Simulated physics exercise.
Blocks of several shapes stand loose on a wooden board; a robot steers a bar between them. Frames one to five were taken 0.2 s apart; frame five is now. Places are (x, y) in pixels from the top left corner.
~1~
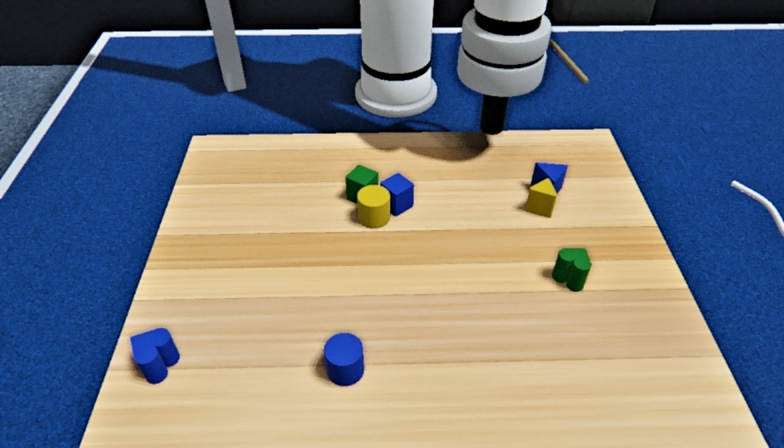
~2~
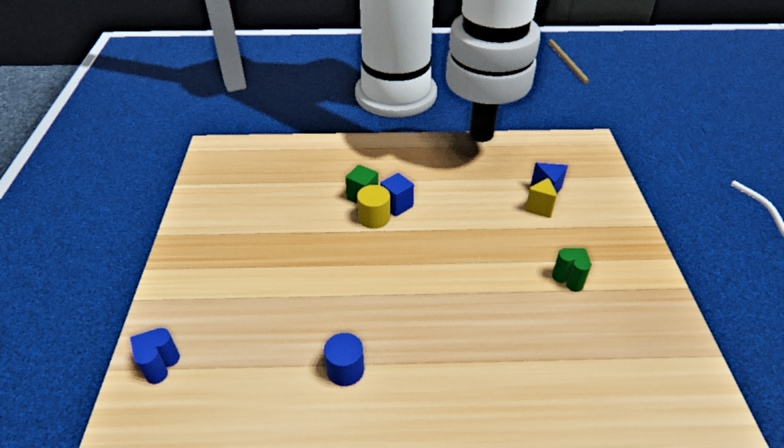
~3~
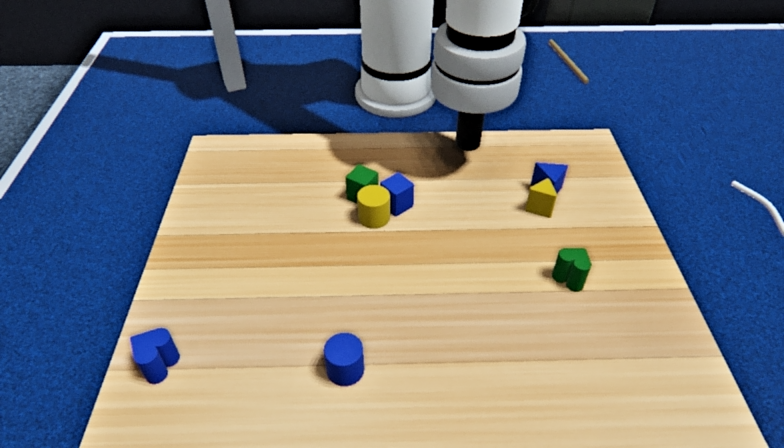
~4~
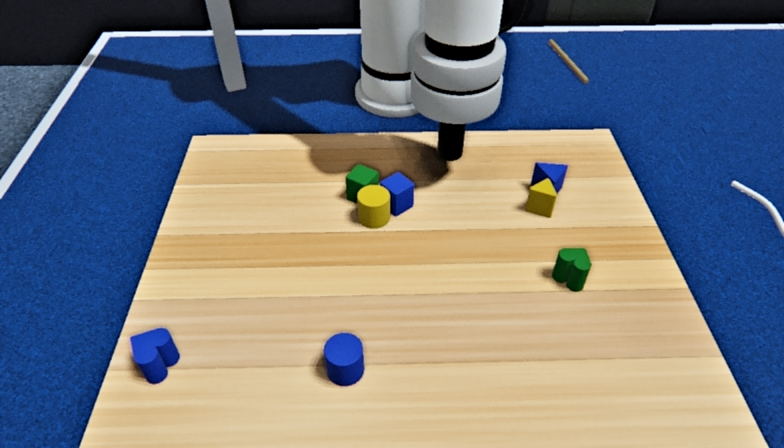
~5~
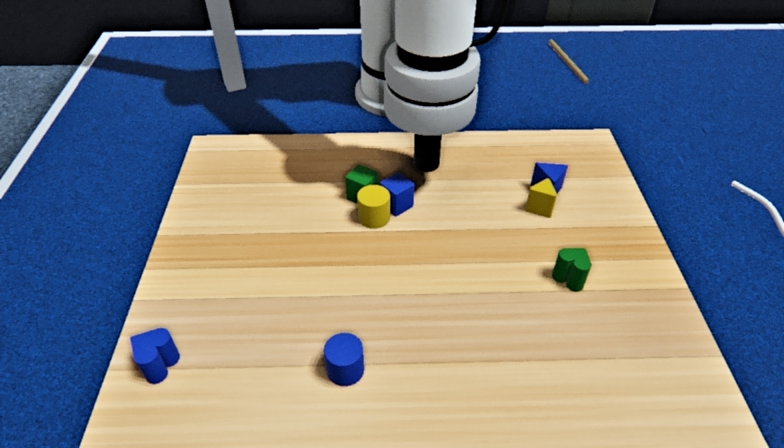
On a wooden board over a blue surface, several green, yellow and blue blocks sit scattered while a robot arm holds a dark bar near the far edge. The arm moves the bar left and slightly nearer, bringing it beside the blue square block clustered with a green block and yellow disc; the blocks stay still.
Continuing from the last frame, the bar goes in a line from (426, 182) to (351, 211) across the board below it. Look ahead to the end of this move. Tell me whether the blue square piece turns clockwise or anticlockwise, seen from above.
The answer is counter-clockwise.
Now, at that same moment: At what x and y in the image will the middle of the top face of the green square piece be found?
It sits at (324, 179).
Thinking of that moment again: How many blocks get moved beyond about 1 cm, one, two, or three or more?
The way I see it, the answer is three or more.
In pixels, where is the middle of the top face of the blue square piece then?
Around pixel (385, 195).
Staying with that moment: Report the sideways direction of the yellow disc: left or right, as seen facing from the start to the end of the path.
Sideways, to the left.
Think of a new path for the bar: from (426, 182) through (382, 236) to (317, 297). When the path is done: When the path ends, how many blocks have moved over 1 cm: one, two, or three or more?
Here I'd predict two blocks moving more than 1 cm.
What follows on the original path. One third of the way, bar at (401, 174); yellow disc at (370, 199); blue square piece at (394, 186), turned 15° anticlockwise.
Two thirds of the way, bar at (376, 184); green square piece at (345, 177); yellow disc at (364, 212); blue square piece at (385, 195), turned 75° anticlockwise.
At the end, bar at (350, 194); green square piece at (324, 179), turned 55° clockwise; yellow disc at (364, 212); blue square piece at (385, 195), turned 80° anticlockwise.
